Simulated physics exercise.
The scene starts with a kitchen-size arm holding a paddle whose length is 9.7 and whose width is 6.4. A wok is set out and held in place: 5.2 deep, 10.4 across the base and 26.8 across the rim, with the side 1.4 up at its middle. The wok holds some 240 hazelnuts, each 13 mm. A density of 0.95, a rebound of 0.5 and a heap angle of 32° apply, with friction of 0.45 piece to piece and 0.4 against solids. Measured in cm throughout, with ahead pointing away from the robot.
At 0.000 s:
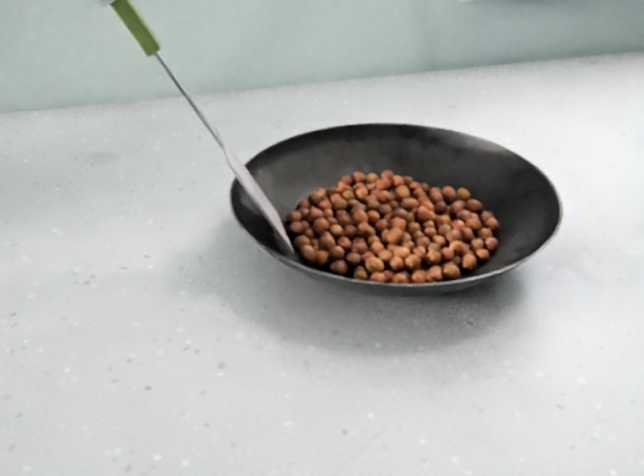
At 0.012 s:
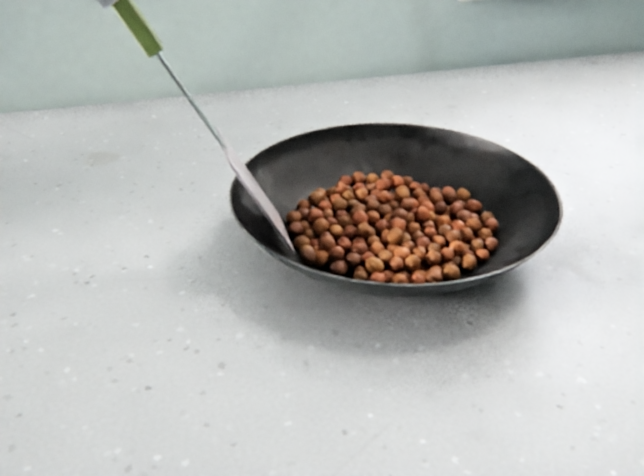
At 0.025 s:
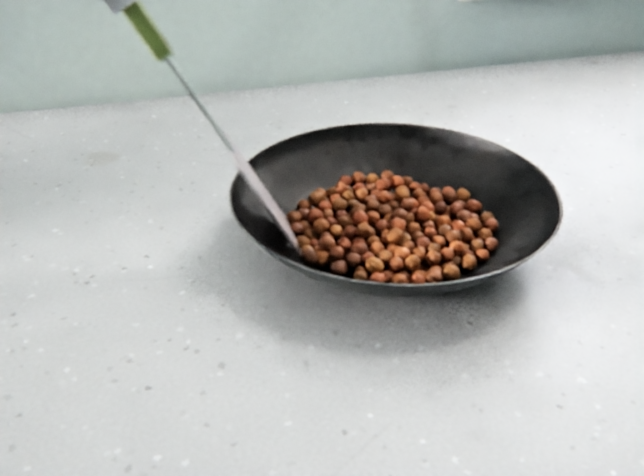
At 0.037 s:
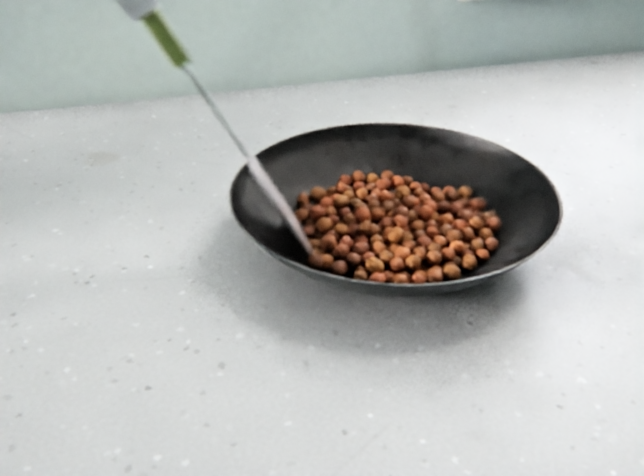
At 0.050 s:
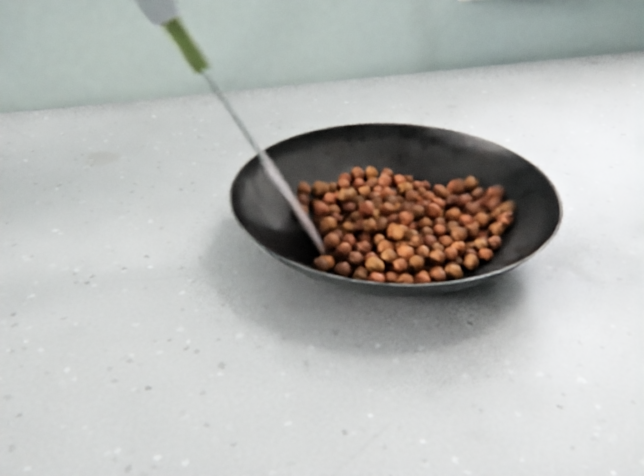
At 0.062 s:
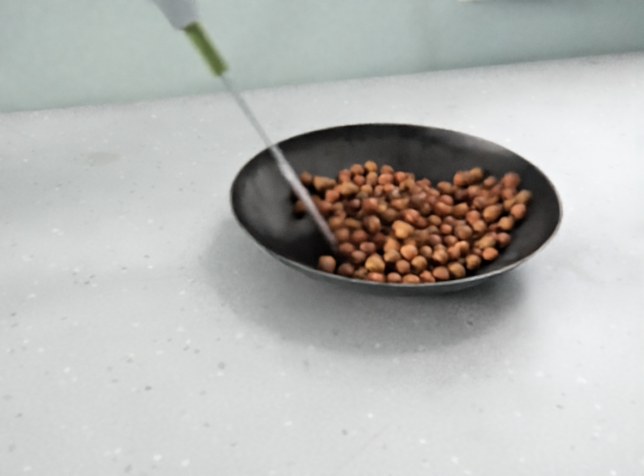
We see a thin metal paddle with a green handle resting at the left side of a black wok of hazelnuts, barely moving at first, then sweeping right through the brown pile and pushing the nuts toward the right side.
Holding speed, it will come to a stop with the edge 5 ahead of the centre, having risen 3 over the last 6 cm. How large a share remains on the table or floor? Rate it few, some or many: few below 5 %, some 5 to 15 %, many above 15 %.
Some, 5 to 15 %.
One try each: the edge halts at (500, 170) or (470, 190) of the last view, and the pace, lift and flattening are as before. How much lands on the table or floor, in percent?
First try roughly 30 percent, second roughly 25 percent.
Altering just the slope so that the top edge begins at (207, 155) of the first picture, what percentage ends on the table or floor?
10 percent or thereabouts.
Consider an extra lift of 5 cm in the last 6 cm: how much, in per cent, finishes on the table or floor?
Roughly 10 per cent.
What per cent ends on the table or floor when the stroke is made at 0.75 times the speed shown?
Something close to 5 per cent ends up on the table or floor.
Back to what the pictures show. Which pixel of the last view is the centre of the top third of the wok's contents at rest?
I'd put it close to (483, 199).
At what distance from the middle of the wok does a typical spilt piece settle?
28 cm.
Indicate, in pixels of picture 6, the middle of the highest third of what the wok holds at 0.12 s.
It is centred at roughly (452, 201).
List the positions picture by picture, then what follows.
The first picture shows the paddle top edge at (221, 144), sloping 62°; upper third of the load around (385, 220), from x 295 to 490, top at y 175; 240 in the wok.
The second picture shows the paddle top edge at (223, 145), sloping 62°; upper third of the load around (385, 220), from x 295 to 490, top at y 175.
The third picture shows the paddle top edge at (231, 148), sloping 62°; upper third of the load around (385, 220), from x 295 to 490, top at y 175.
The fourth picture shows the paddle top edge at (246, 154), sloping 62°; upper third of the load around (388, 220), from x 300 to 495, top at y 175.
The fifth picture shows the paddle top edge at (263, 158), sloping 62°; upper third of the load around (403, 213), from x 300 to 505, top at y 175.
The sixth picture shows the paddle top edge at (280, 160), sloping 62°; upper third of the load around (413, 207), from x 300 to 525, top at y 165; 240 in the wok.
After 0.09 s, sloping 62°, highest piece 7 above the table; 240 in the wok.
After 0.12 s, sloping 62°, highest piece 8 above the table; 235 in the wok, 5 on the blade or in flight.
After 0.34 s, sloping 62°, highest piece 6 above the table; 220 in the wok, 16 on the table or floor, 4 on the blade or in flight.
After 1.39 s, sloping 62°, highest piece 5 above the table; 220 in the wok, 20 on the table or floor.
In the end, 220 in the wok, 20 on the table or floor. That is 8 % on the table or floor.
